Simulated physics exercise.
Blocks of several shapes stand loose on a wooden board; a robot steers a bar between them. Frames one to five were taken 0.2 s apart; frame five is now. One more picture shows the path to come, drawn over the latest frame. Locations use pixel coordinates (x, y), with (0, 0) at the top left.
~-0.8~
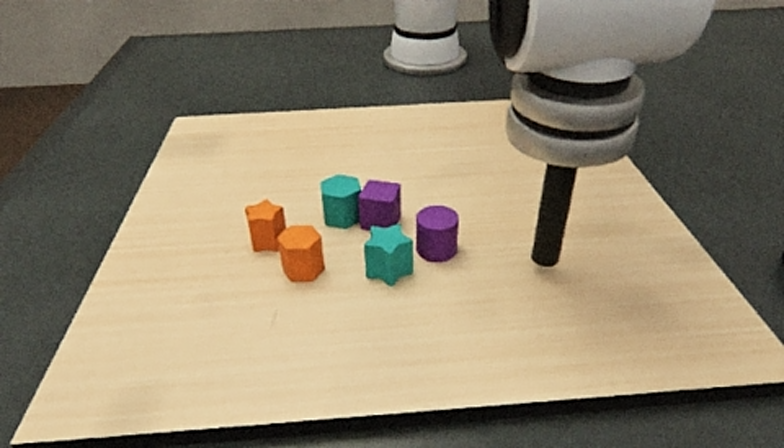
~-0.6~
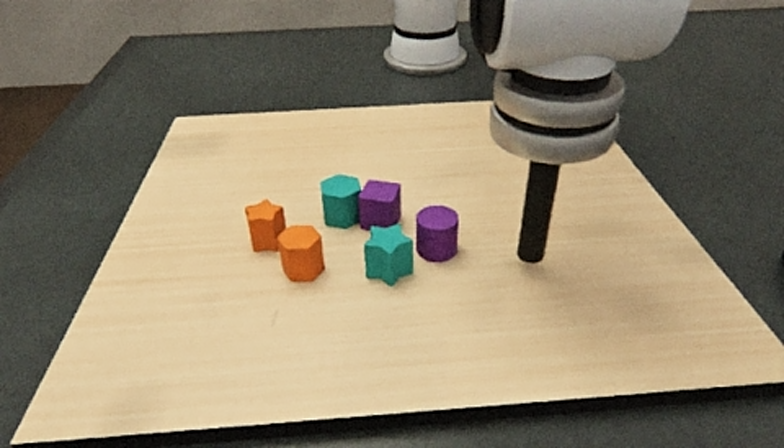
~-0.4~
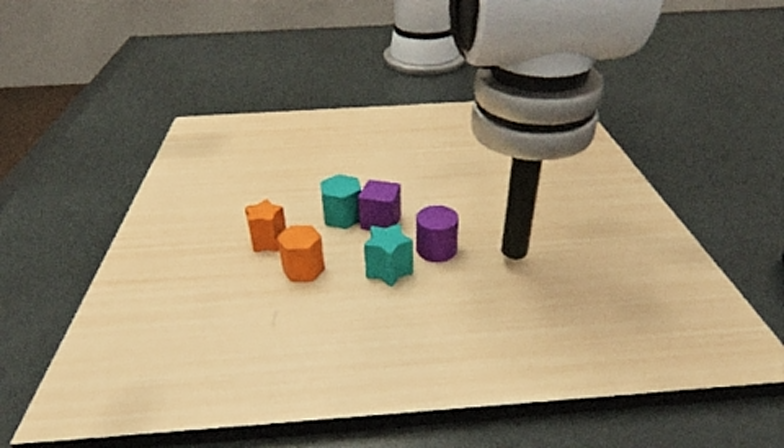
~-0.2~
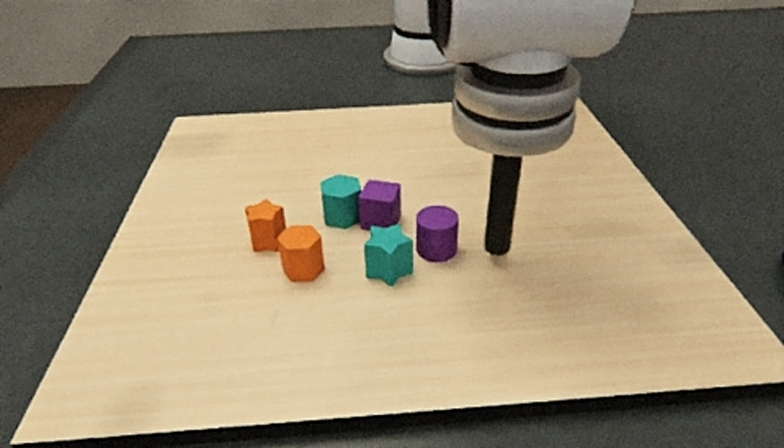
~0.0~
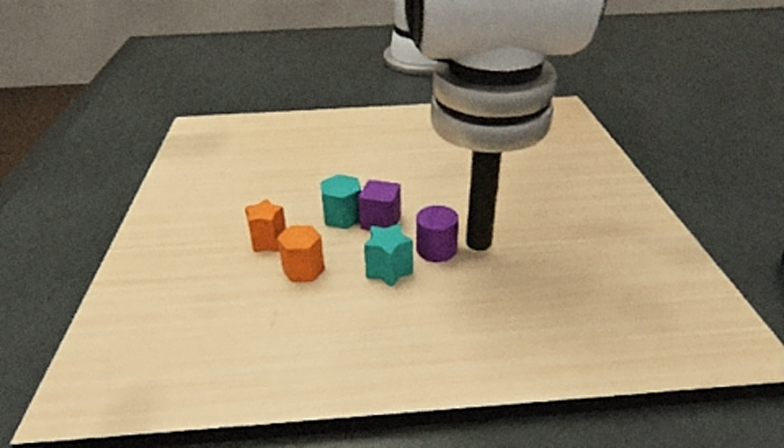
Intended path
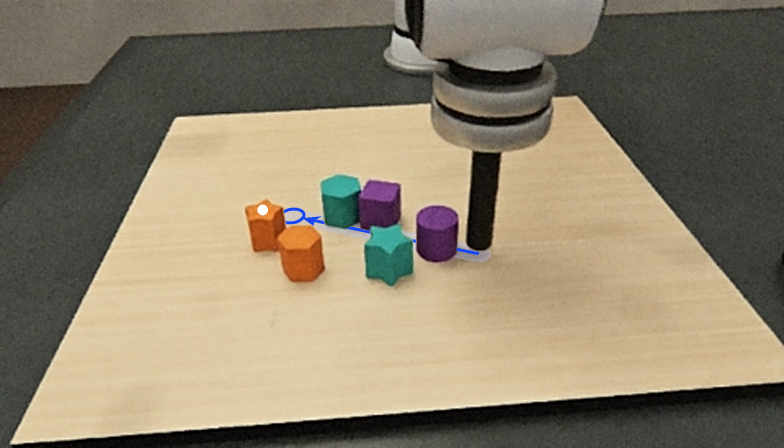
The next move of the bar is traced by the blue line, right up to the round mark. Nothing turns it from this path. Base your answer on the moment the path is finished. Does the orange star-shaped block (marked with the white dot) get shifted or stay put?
At the end, its place is the same.
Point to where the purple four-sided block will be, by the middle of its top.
Answer: (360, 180).
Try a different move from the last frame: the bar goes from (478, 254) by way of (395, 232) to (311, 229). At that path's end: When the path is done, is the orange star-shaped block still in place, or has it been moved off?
It keeps its spot.
The drawn path runs in a line from (478, 254) to (292, 216); the dot is on the orange star-shaped block.
What follows on the original path. One third of the way, bar at (411, 230); turquoise hexagonal block at (333, 182), turned 20° anticlockwise; purple four-sided block at (373, 188), turned 35° clockwise; turquoise star-shaped block at (376, 239), turned 50° anticlockwise; purple disc at (377, 213).
Two thirds of the way, bar at (348, 218); turquoise hexagonal block at (324, 175), turned 50° anticlockwise; purple four-sided block at (360, 180), turned 85° clockwise; turquoise star-shaped block at (373, 240), turned 60° anticlockwise; purple disc at (338, 216).
At the end, bar at (291, 206); orange star-shaped block not moved; turquoise hexagonal block at (316, 171); purple four-sided block at (360, 180), turned 85° clockwise; turquoise star-shaped block at (373, 240), turned 60° anticlockwise; purple disc at (338, 216).
